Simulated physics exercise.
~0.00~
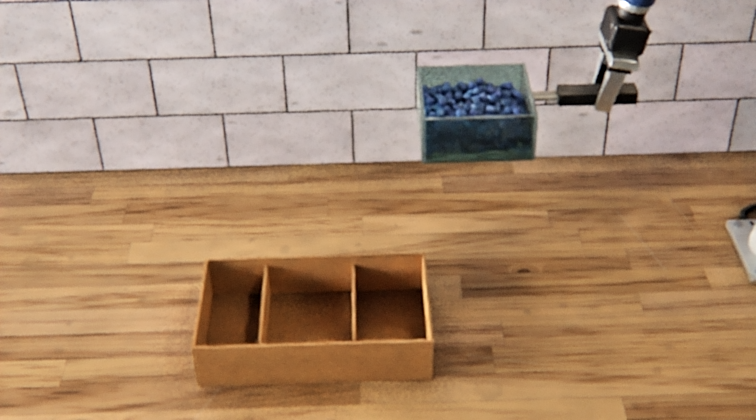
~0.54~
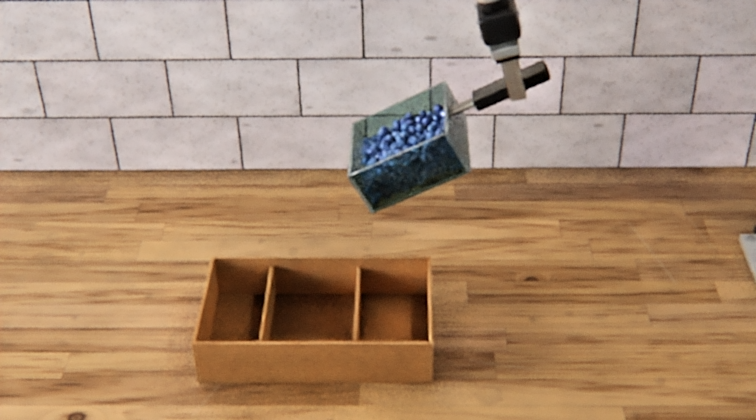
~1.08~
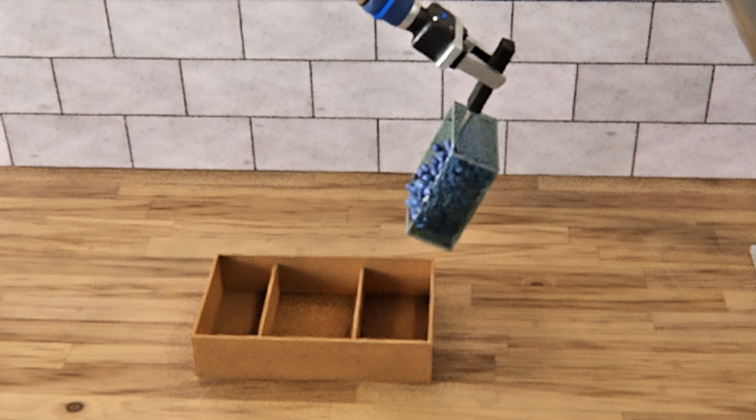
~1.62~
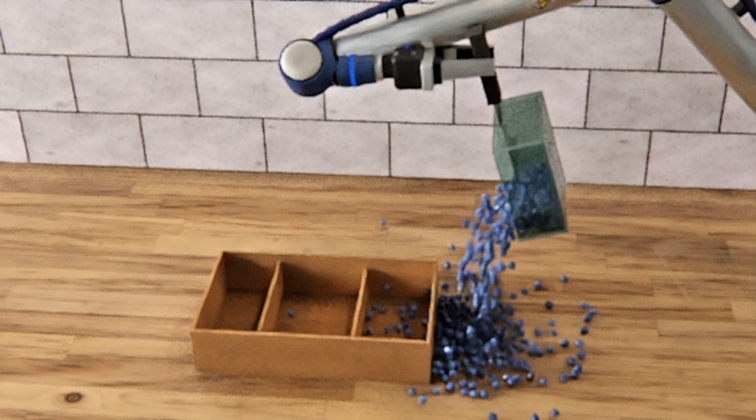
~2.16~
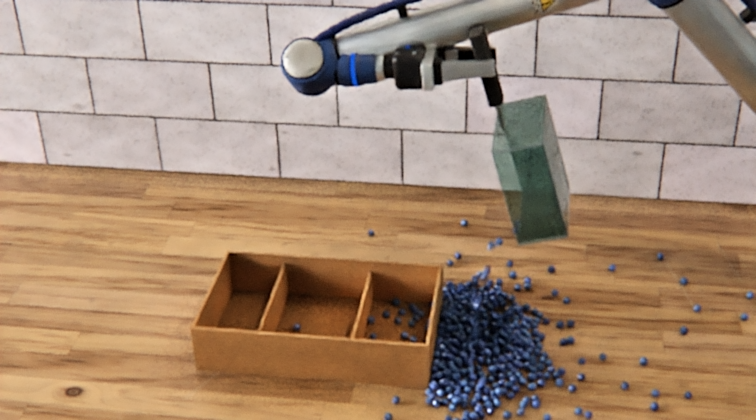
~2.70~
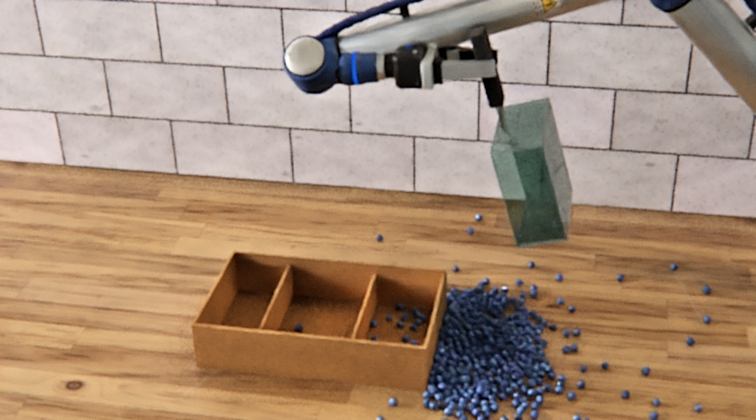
Robot arm tipping a clear box of blue beads beside a divided brown crate, most spilling onto the wooden table.
